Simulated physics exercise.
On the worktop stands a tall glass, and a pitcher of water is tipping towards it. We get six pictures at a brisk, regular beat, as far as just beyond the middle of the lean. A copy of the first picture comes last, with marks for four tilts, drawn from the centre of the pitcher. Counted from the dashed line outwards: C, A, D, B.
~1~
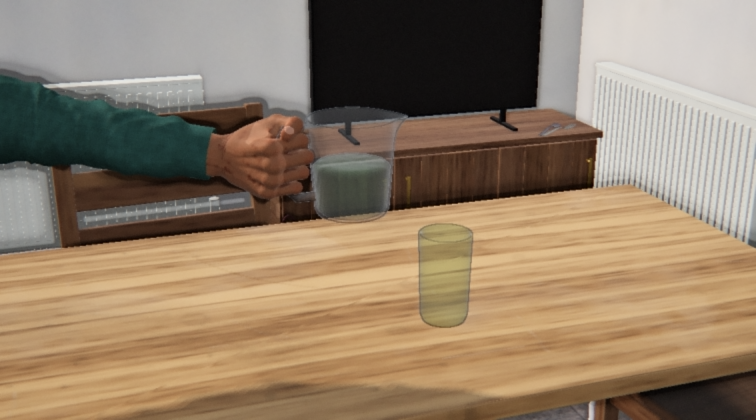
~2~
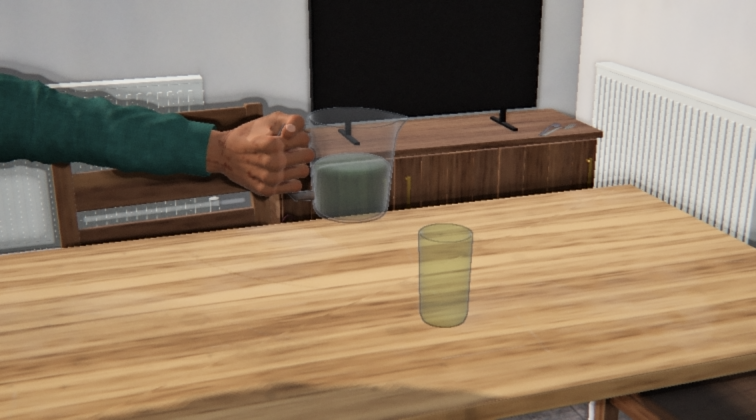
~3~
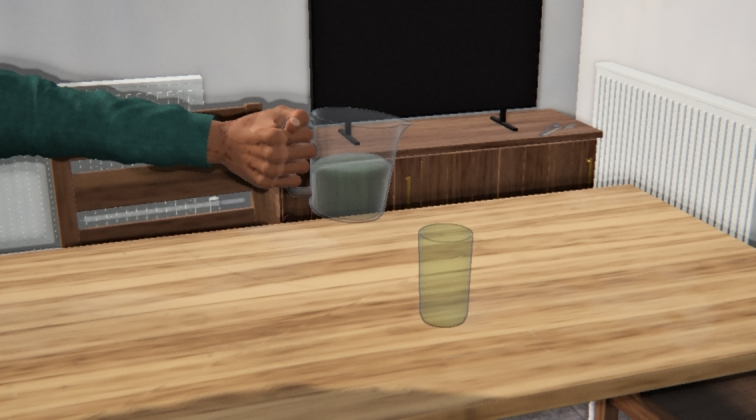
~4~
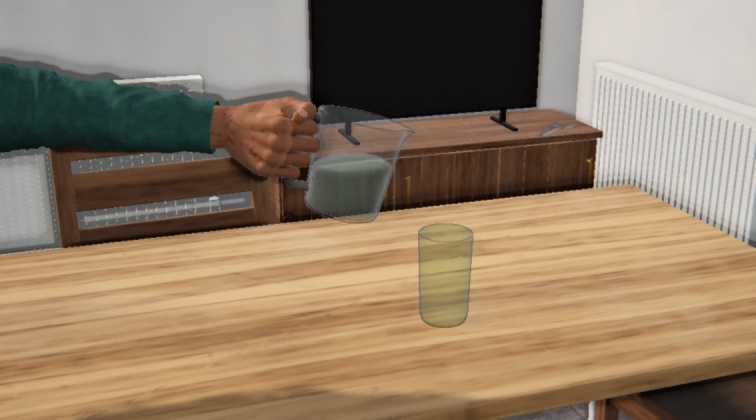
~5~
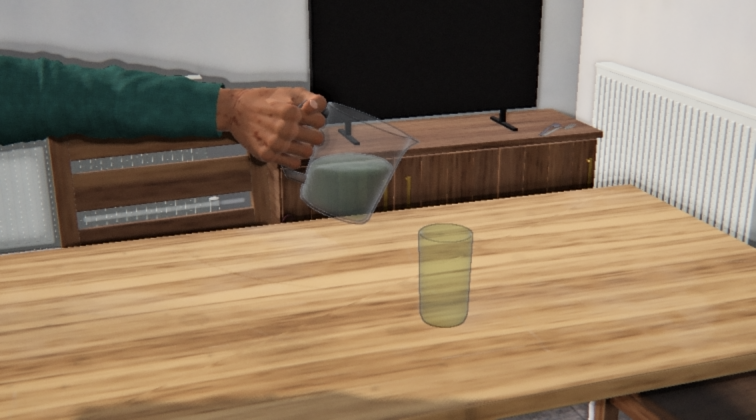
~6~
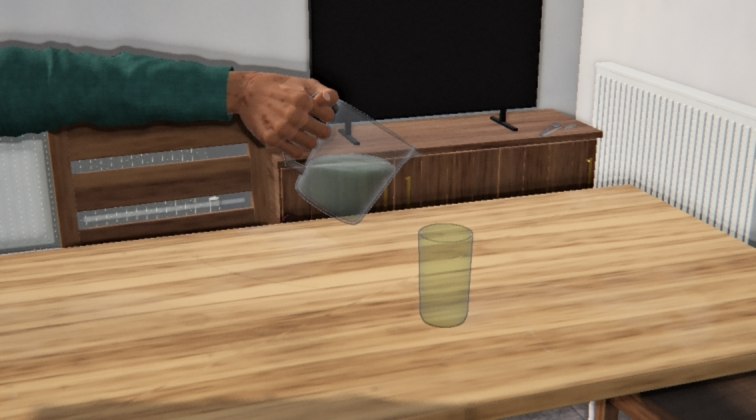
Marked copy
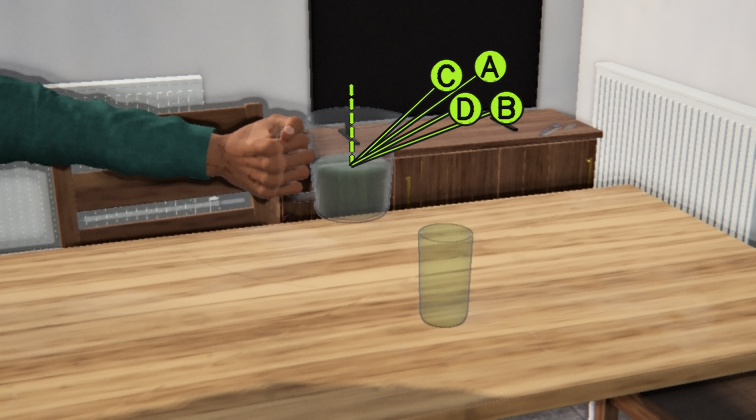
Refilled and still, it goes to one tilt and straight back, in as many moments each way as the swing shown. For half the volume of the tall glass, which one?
The answer is tilt B.
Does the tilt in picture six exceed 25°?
Yes, it does.
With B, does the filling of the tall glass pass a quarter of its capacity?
Yes, it does.
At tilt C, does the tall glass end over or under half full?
Under.
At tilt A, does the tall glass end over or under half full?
Under half.
In lime, A at (476, 75); B at (490, 112); C at (434, 88); D at (448, 112).
For tilt A, the tall glass ends with about 18 % of what it can hold.
For tilt B, the tall glass ends with about 53 % of what it can hold.
For tilt C, the tall glass ends with about 6 % of what it can hold.
For tilt D, the tall glass ends with about 33 % of what it can hold.
